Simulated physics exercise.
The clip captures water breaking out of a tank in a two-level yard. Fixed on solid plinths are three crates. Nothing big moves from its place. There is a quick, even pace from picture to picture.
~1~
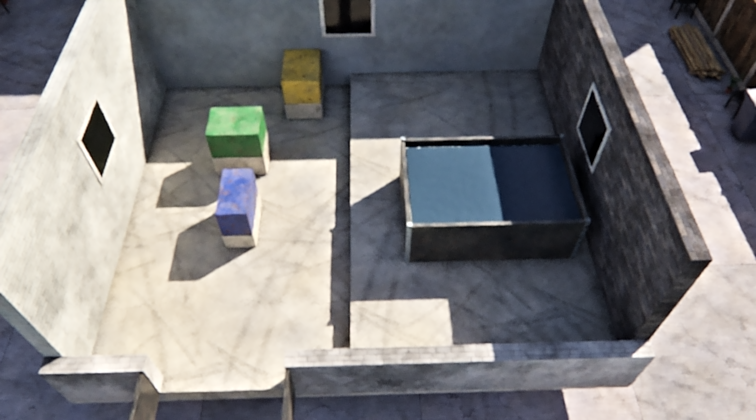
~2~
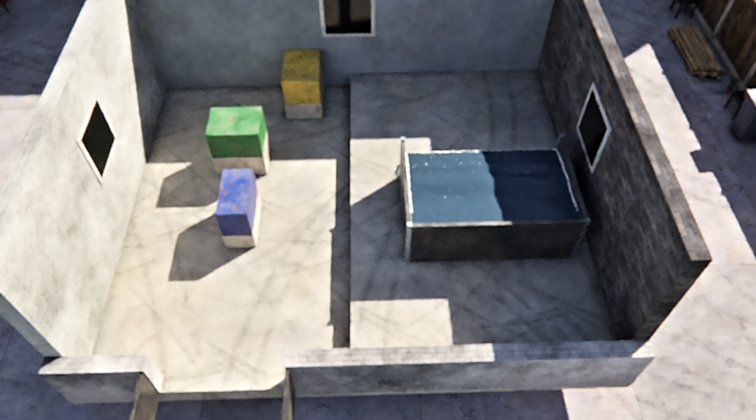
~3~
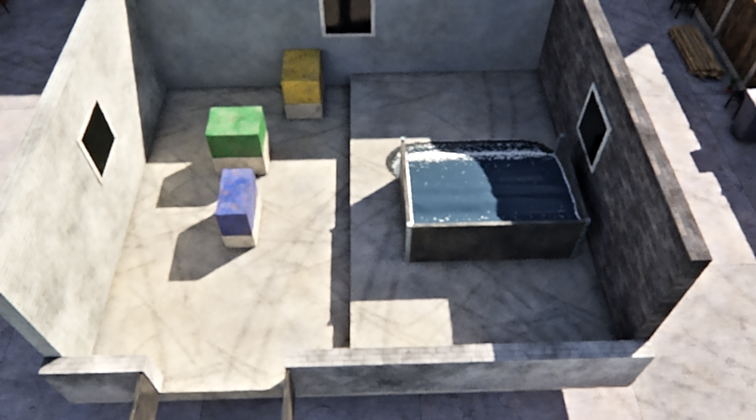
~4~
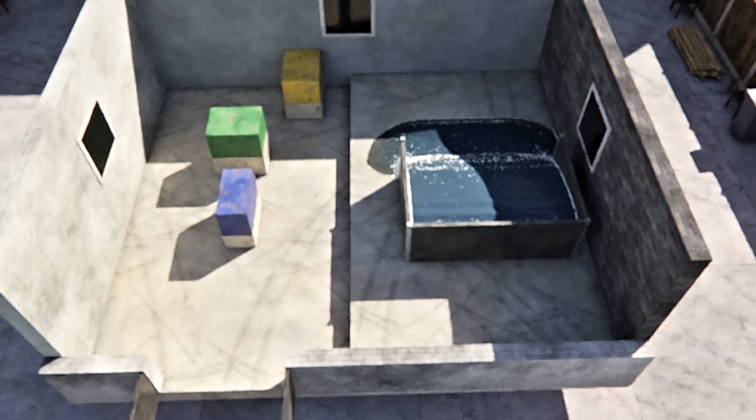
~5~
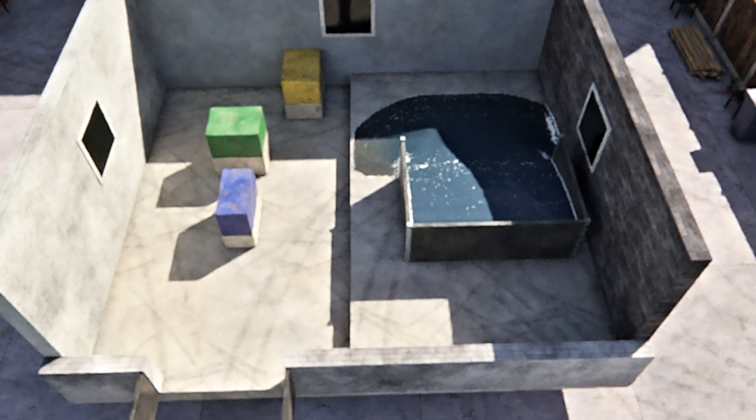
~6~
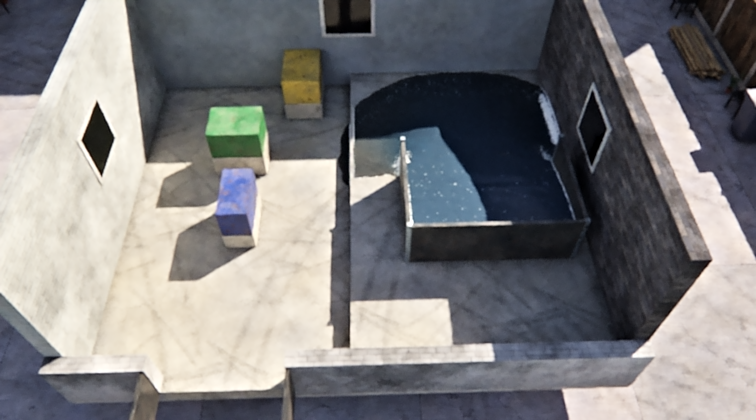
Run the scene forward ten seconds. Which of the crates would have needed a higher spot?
Outcome: The blue crate is missed by the water this time; the green crate is missed by the water this time; the yellow crate is not missed by the water this time.
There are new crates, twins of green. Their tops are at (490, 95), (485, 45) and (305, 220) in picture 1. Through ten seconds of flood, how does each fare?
Listed in turn: Overtopped / overtopped / clear.
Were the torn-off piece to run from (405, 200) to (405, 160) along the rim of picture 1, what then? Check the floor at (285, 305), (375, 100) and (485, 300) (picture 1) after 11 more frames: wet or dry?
One by one, they turn out drenched, not soaked and not soaked.
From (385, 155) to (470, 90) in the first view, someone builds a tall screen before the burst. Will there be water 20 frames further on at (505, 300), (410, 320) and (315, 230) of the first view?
One by one: Spared, spared, soaked.
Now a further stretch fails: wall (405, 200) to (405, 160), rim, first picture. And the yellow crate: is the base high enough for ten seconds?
Looking at it, the yellow crate is left untouched.
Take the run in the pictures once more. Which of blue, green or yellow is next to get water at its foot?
That's the crate marked yellow.
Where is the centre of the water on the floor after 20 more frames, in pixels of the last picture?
The balance point is around (419, 132).
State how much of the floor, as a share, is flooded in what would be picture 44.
About 80 in a hundred.
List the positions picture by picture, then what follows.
In the first frame, still water in the tank at (489, 181).
In the second frame, water pours out on the tank's far side and has run to (398, 174).
In the third frame, the front is at (391, 159), out from the gap on the tank's far side.
In the fourth frame, water pours out on the tank's far side and has run to (376, 144).
In the fifth frame, the front is at (363, 128), out from the gap on the tank's far side.
In the sixth frame, the front is at (407, 80), out from the gap on the tank's far side.
A moment on, water covers 30 % of the floor; the blue crate not reached, the green crate not reached, the yellow crate water round its plinth.
Next, water covers 35 % of the floor; the blue crate not reached, the green crate water round its plinth, the yellow crate water round its plinth.
Then, water covers 55 % of the floor; the blue crate water round its plinth, the green crate water round its plinth, the yellow crate water round its plinth.
Later, water covers 80 % of the floor; the blue crate water round its plinth, the green crate water round its plinth, the yellow crate water round its plinth.
In the end, water covers 90 % of the floor; the blue crate stayed above the water, the green crate stayed above the water, the yellow crate was topped.
